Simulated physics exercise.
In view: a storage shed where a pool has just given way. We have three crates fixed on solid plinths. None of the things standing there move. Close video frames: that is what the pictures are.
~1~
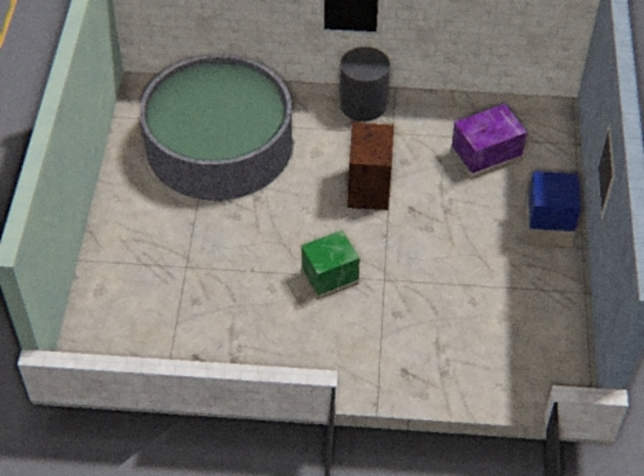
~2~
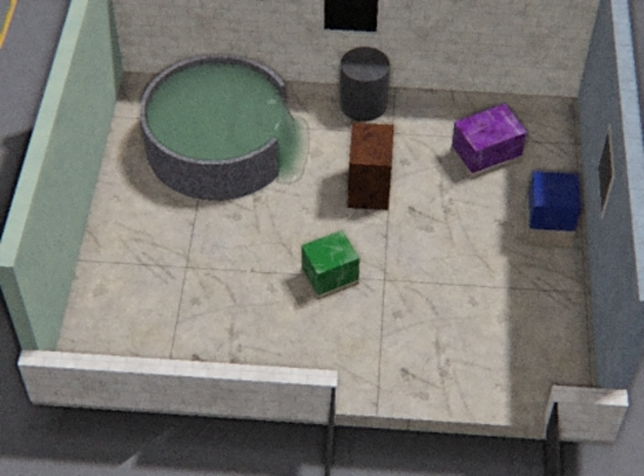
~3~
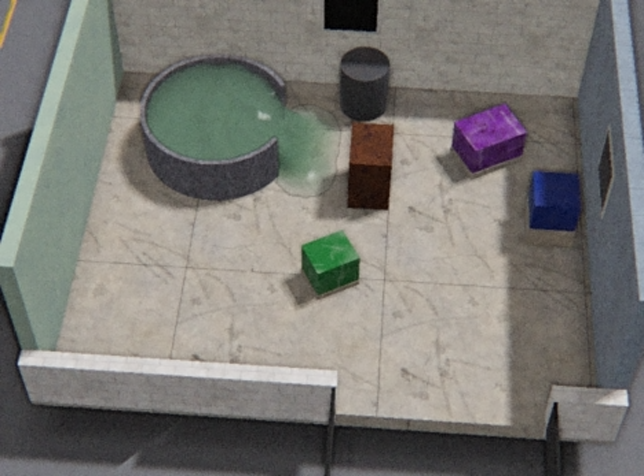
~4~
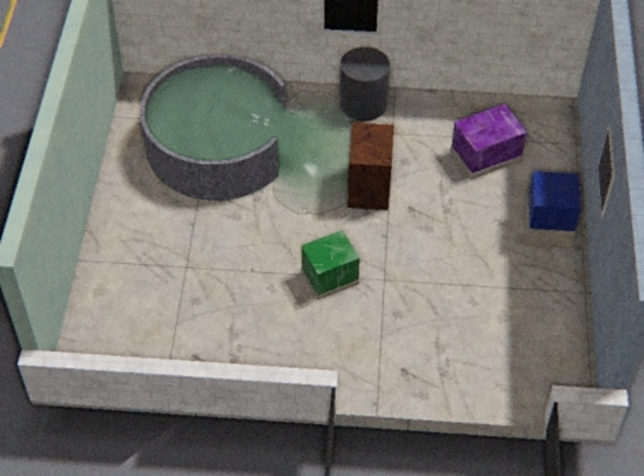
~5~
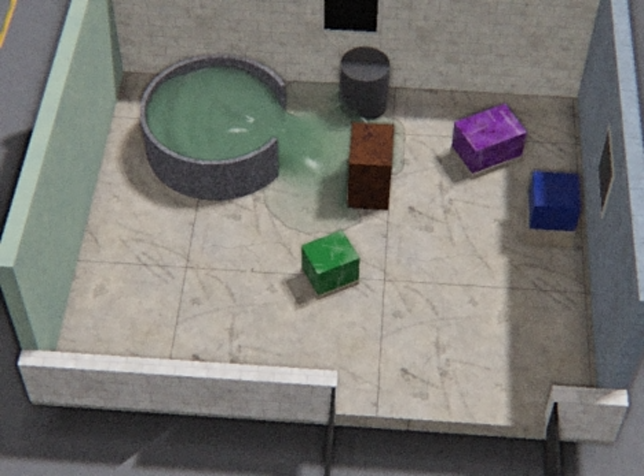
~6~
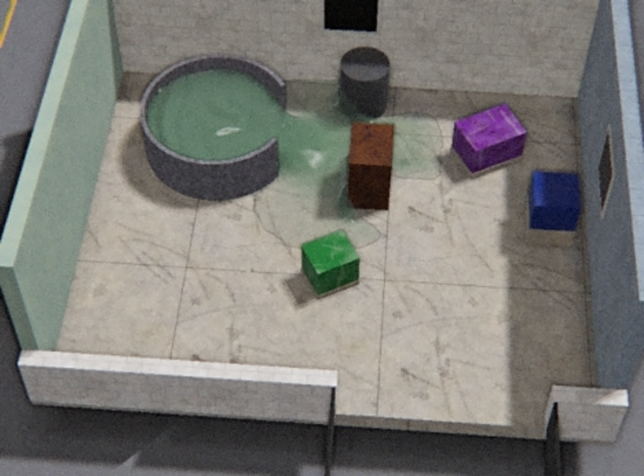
The footage shows a round tank of green water in a walled enclosure with colored blocks; its right side opens, and water pours out across the pale floor, spreading around the brown block and toward the green and purple ones.
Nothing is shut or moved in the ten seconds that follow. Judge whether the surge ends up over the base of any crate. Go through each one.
The blue crate keeps dry. The purple crate gets wet. The green crate gets wet.
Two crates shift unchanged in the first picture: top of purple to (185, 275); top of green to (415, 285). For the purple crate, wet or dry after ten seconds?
I'd say the purple crate stays clear.
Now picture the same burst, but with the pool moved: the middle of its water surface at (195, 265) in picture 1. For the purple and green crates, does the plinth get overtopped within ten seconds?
Purple untouched, green flooded.
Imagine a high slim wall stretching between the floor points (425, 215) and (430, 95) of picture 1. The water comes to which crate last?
The blue one.
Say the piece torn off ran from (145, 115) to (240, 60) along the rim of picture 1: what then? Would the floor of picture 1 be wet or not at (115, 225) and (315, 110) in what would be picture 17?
Note, points in order: Soaked; soaked.
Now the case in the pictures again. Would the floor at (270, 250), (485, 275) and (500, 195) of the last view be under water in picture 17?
First spot swamped, second spot swamped, third spot swamped.
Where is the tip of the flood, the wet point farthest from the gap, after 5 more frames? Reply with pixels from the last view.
Best guess: Near (558, 114).
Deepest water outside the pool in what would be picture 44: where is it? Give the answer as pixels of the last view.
Check roughly (562, 205).
A moment on, water covers 25 % of the floor; the blue crate water round its plinth, the purple crate water round its plinth, the green crate water round its plinth.
Next, water covers 45 % of the floor; the blue crate water round its plinth, the purple crate water round its plinth, the green crate water round its plinth.
Then, water covers 75 % of the floor; the blue crate water round its plinth, the purple crate water round its plinth, the green crate water round its plinth.
Later, water covers 90 % of the floor; the blue crate water round its plinth, the purple crate water round its plinth, the green crate water round its plinth.
In the end, water covers 100 % of the floor; the blue crate stayed above the water, the purple crate was topped, the green crate was topped.
